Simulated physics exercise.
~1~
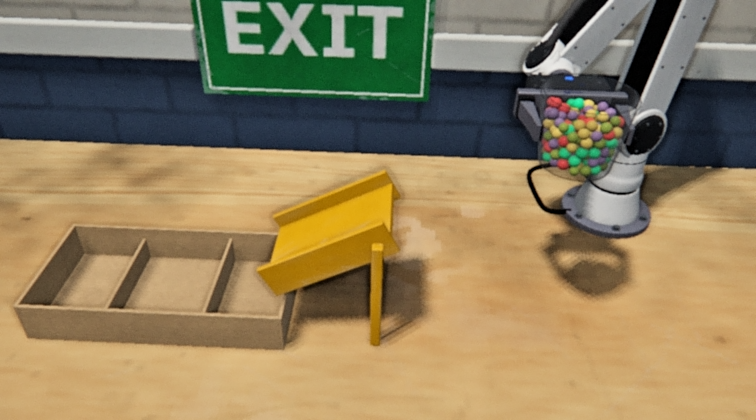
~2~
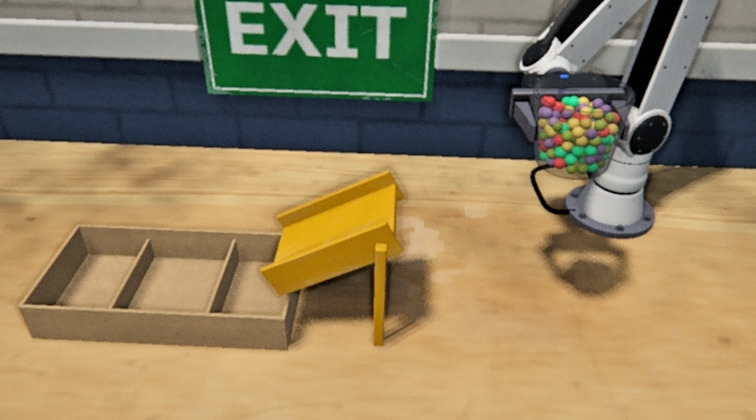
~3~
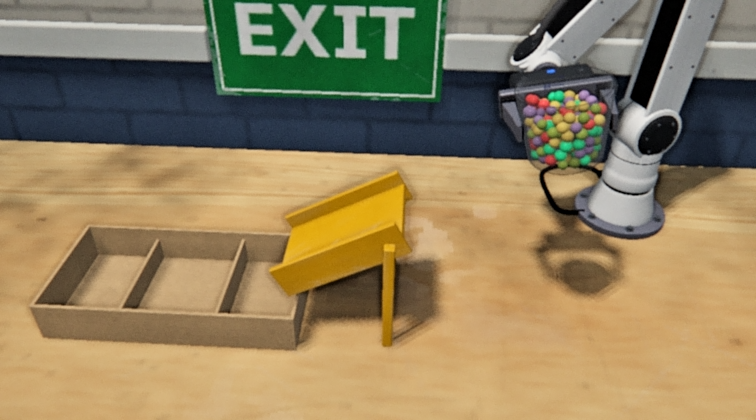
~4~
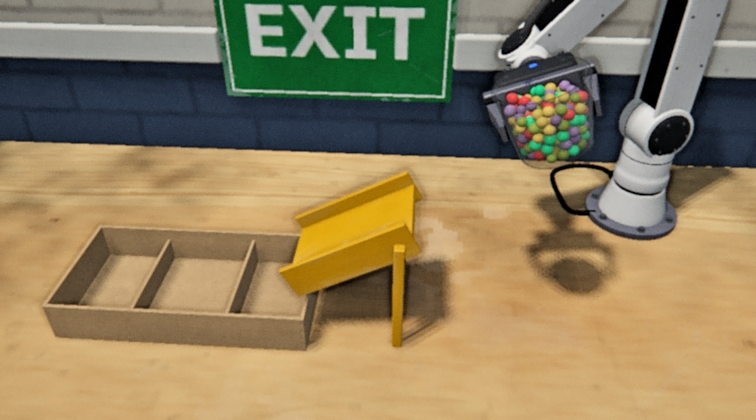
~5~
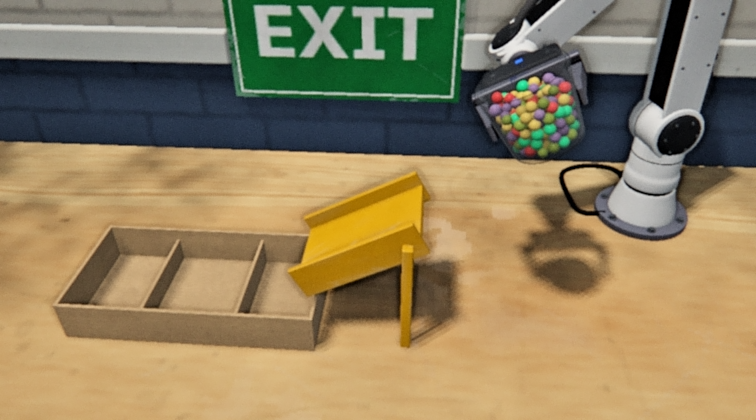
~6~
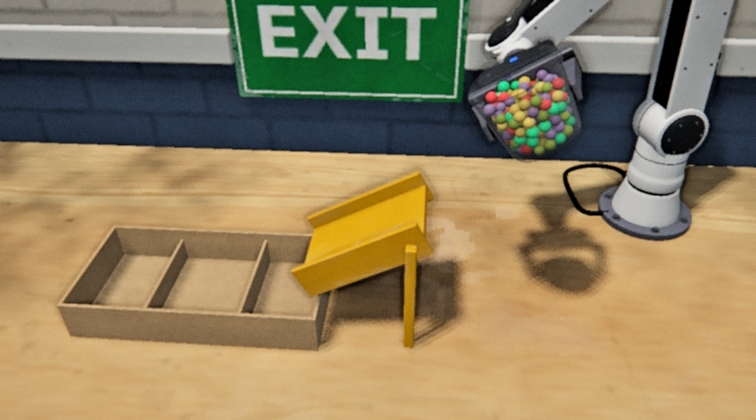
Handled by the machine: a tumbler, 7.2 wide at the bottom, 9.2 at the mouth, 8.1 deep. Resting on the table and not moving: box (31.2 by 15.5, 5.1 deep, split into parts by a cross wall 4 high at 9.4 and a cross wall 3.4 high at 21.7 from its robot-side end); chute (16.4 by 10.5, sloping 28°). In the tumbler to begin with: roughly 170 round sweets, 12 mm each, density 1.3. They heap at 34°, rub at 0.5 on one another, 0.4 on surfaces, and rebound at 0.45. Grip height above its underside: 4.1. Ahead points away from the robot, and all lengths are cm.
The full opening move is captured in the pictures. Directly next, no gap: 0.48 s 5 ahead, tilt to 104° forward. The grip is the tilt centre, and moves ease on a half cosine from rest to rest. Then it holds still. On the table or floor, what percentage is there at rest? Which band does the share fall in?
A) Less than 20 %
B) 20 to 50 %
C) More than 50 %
(A) Less than 20 %.
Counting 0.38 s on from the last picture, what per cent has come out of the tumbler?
Around 0 % has gone out so far.
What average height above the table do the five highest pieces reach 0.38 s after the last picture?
Estimated height above table: About 32 centimetres.
Then, 0.19 s later, tilted 56° forward, highest piece 33 above the table; 172 in the tumbler.
Then, 0.38 s later, tilted 97° forward, highest piece 33 above the table; 171 in the tumbler, 1 on the chute or in flight.
Then, 0.68 s later, tilted 104° forward, highest piece 29 above the table; 62 in the tumbler, 22 in the robot-side part, 1 in the middle part, 1 on the table or floor, 86 on the chute or in flight.
Then, 1.73 s later, tilted 104° forward, highest piece 4 above the table; 151 in the robot-side part, 15 in the middle part, 6 on the table or floor.
At rest, 151 in the robot-side part, 15 in the middle part, 6 on the table or floor. That is 3 % on the table or floor.
